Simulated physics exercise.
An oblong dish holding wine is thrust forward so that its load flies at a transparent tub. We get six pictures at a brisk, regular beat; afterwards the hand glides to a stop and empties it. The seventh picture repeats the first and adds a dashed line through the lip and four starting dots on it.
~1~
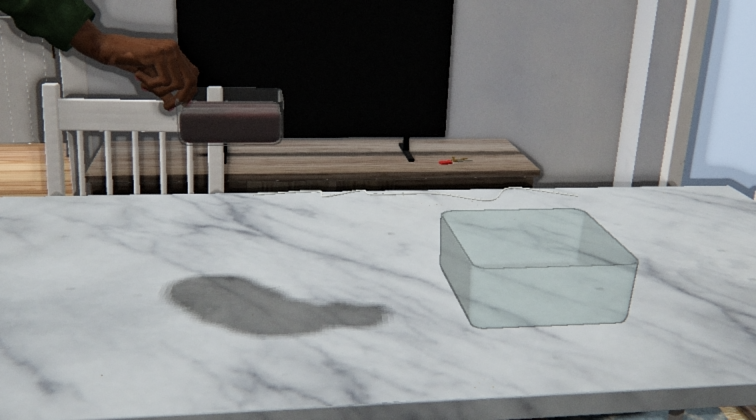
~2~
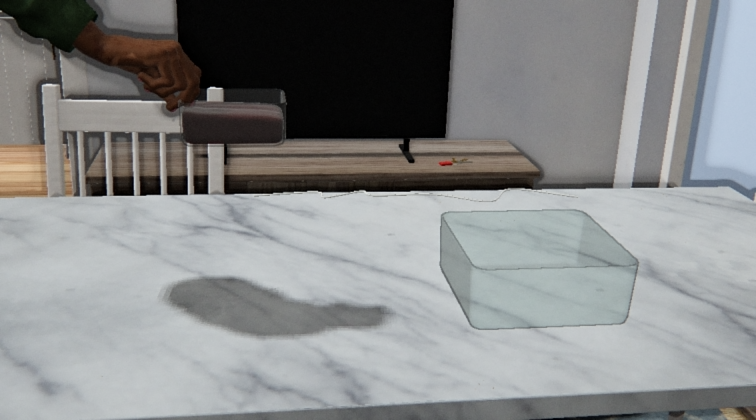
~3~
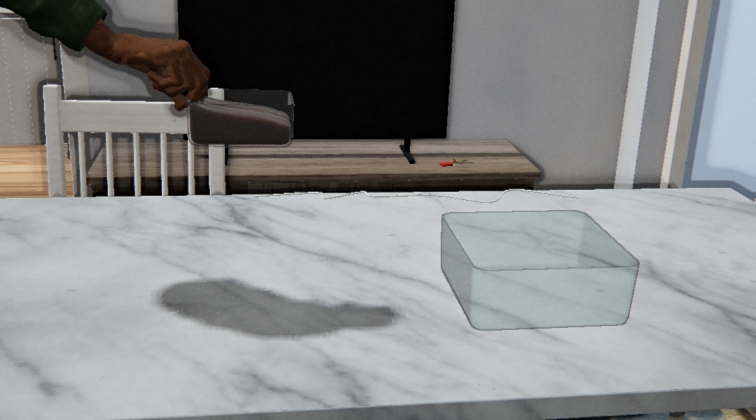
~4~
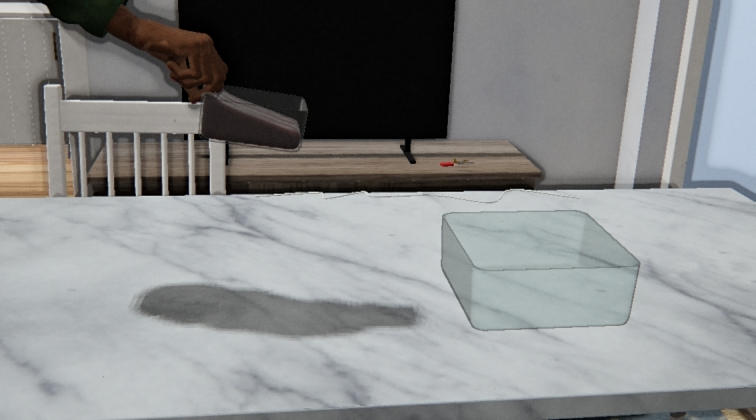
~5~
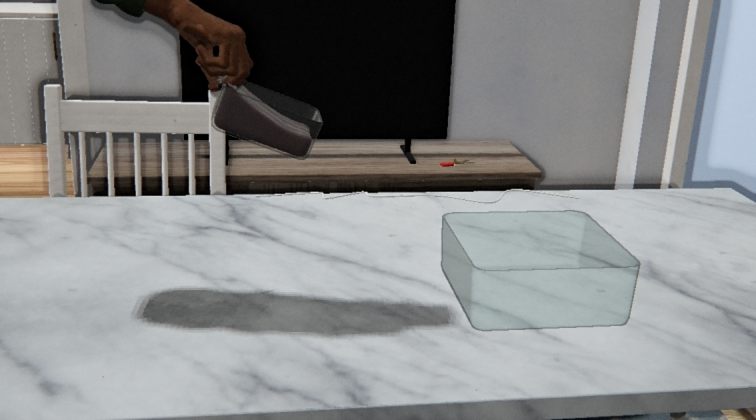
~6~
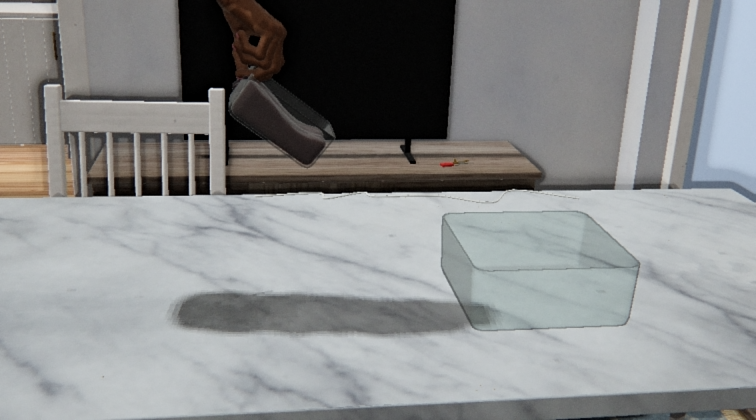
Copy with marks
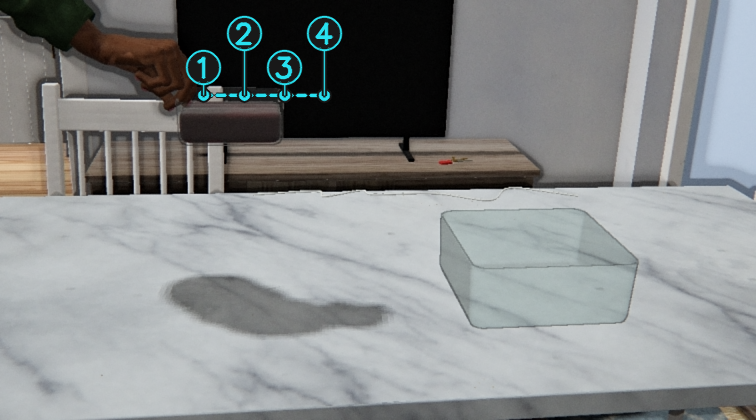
A dark hand held an oblong dish of wine level above a marble table, then moved it right and tipped it steeply toward a clear, empty tub, while its shadow slid across the tabletop.
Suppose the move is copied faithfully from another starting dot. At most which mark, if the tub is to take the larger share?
Place 4 just does it.
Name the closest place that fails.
The answer is 3.
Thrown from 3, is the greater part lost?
Yes, it does.
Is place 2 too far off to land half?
Yes, it does.
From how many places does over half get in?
One of them.
In cyan, 1 at (203, 95); 2 at (244, 95); 3 at (284, 95); 4 at (324, 95).
Choosing 1, about 0 % lands in the tub, 100 % falls short.
Choosing 2, about 0 % lands in the tub, 98 % falls short.
Choosing 3, about 21 % lands in the tub, 75 % falls short and 4 % goes beside or beyond.
Choosing 4, about 65 % lands in the tub, 25 % falls short and 10 % goes beside or beyond.
